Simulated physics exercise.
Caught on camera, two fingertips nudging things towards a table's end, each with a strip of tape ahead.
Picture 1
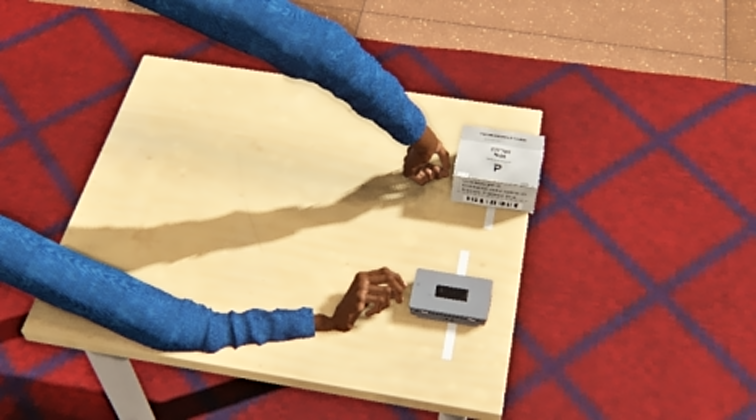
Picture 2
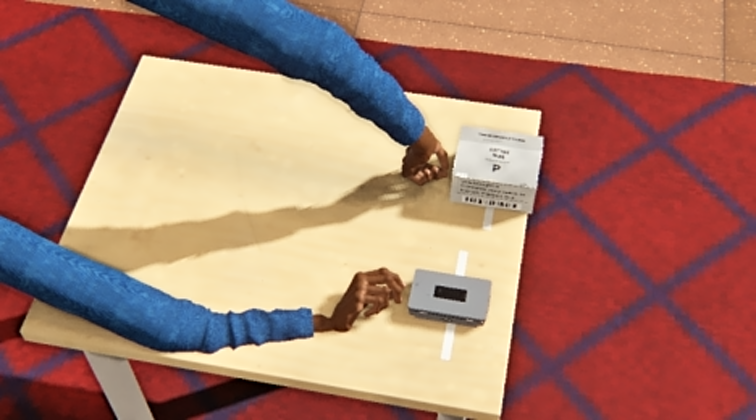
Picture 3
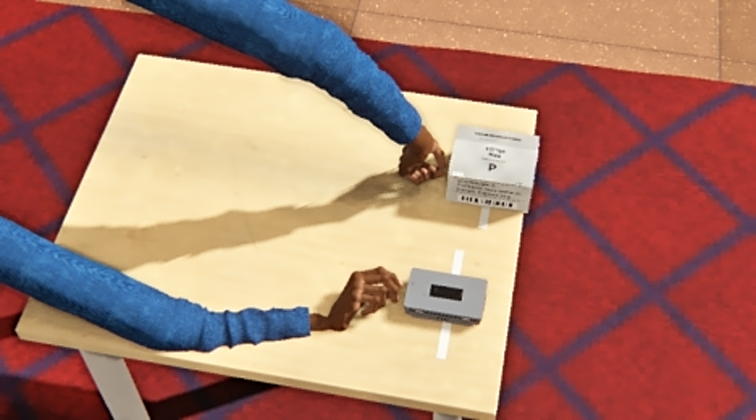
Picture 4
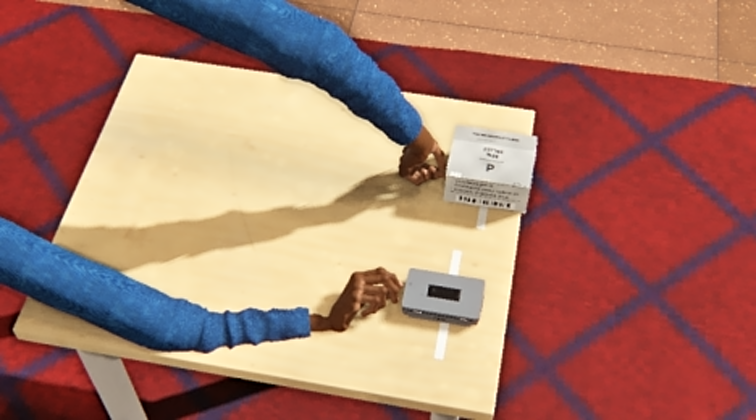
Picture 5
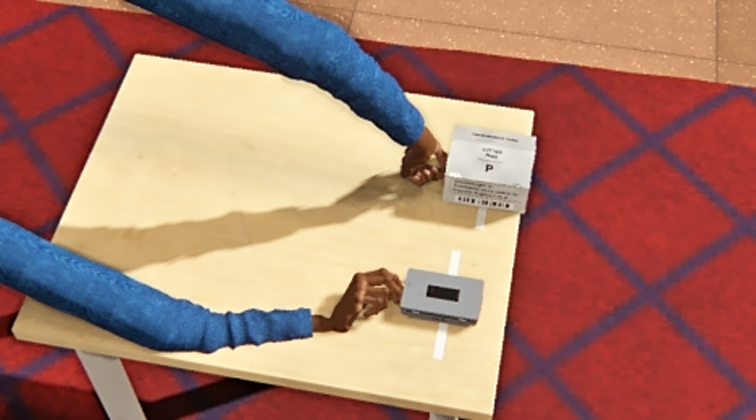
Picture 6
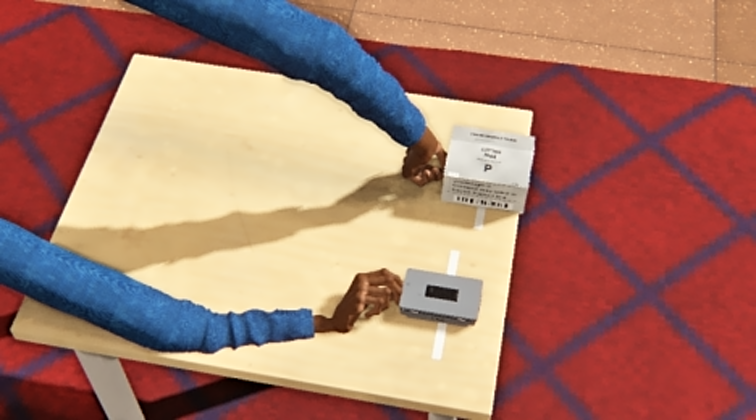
We see two blue-sleeved arms reaching over a light wooden table, their hands beside a white box and a grey case near pale strips. The hands stay almost still while the table and both objects shift very slightly left.
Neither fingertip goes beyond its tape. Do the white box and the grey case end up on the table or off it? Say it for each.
Here the white box falls off the table; the grey case remains on top.
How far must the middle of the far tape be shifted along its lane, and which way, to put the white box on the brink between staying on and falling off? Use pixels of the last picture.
About 8 pixels left.
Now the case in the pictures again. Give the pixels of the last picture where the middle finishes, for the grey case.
Its middle is close to (489, 306).
Then, 1.64 s on from there, white box turned 24° from its first pose near (540, 180); grey case displaced about its own width near (489, 306).
Then, 1.90 s on from there, white box on its way down near (551, 271); grey case displaced about its own width near (489, 306).
In the end, the white box drops to the floor; the grey case is still on the table, near (489, 306).
